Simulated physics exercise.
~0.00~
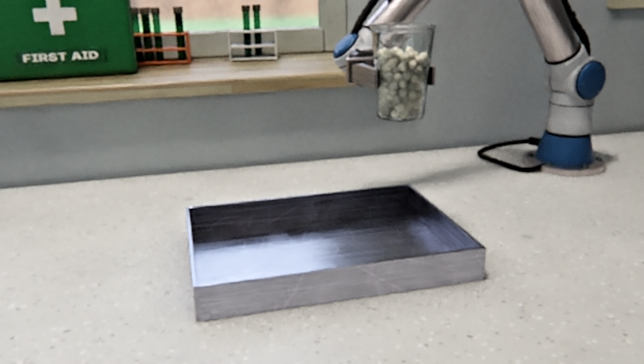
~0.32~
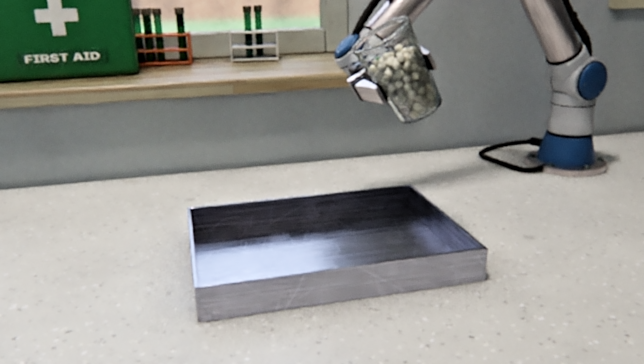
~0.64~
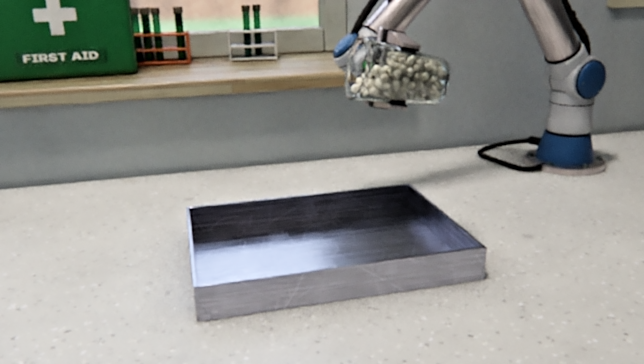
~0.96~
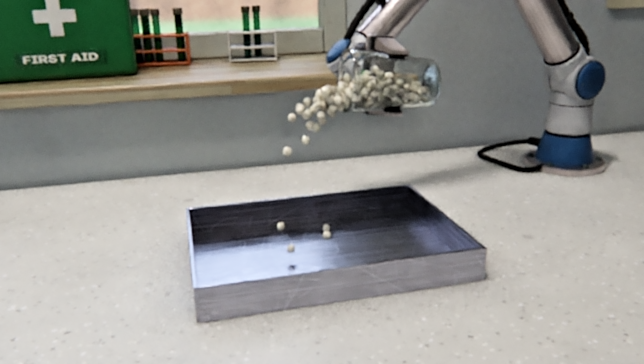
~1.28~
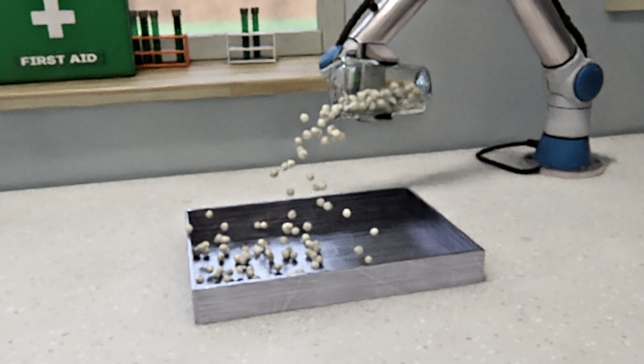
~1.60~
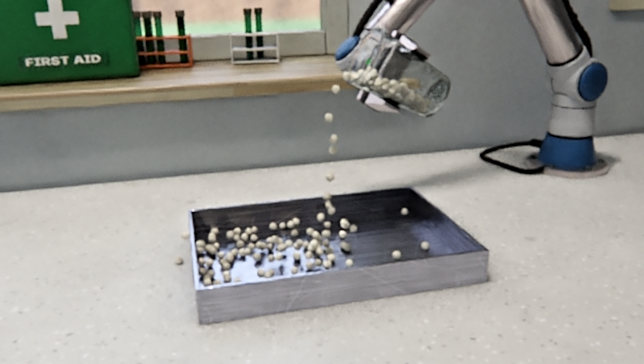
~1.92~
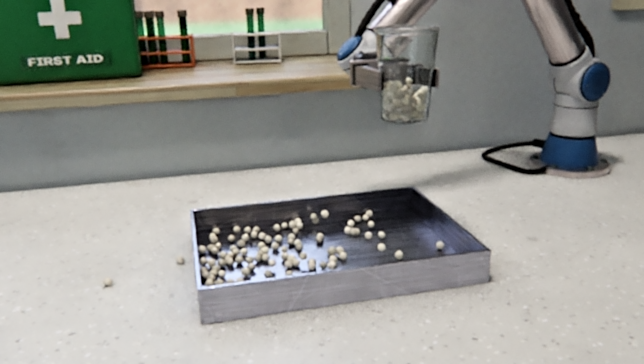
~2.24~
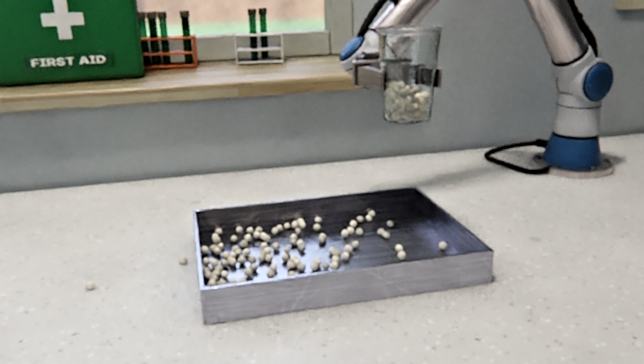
At first, a robot arm holds a clear beaker of pale beads upright above and behind an empty metal tray on a speckled table, near a green first aid box. The gripper tips the beaker forward until it lies on its side, and beads begin spilling from its mouth toward the left. They stream down into the tray, bouncing and scattering across its floor. The arm then turns the beaker back up, and the stream thins to a few falling beads. Finally, the beaker is upright with some beads still inside, most lie in the tray, and a couple rest on the table to its left.
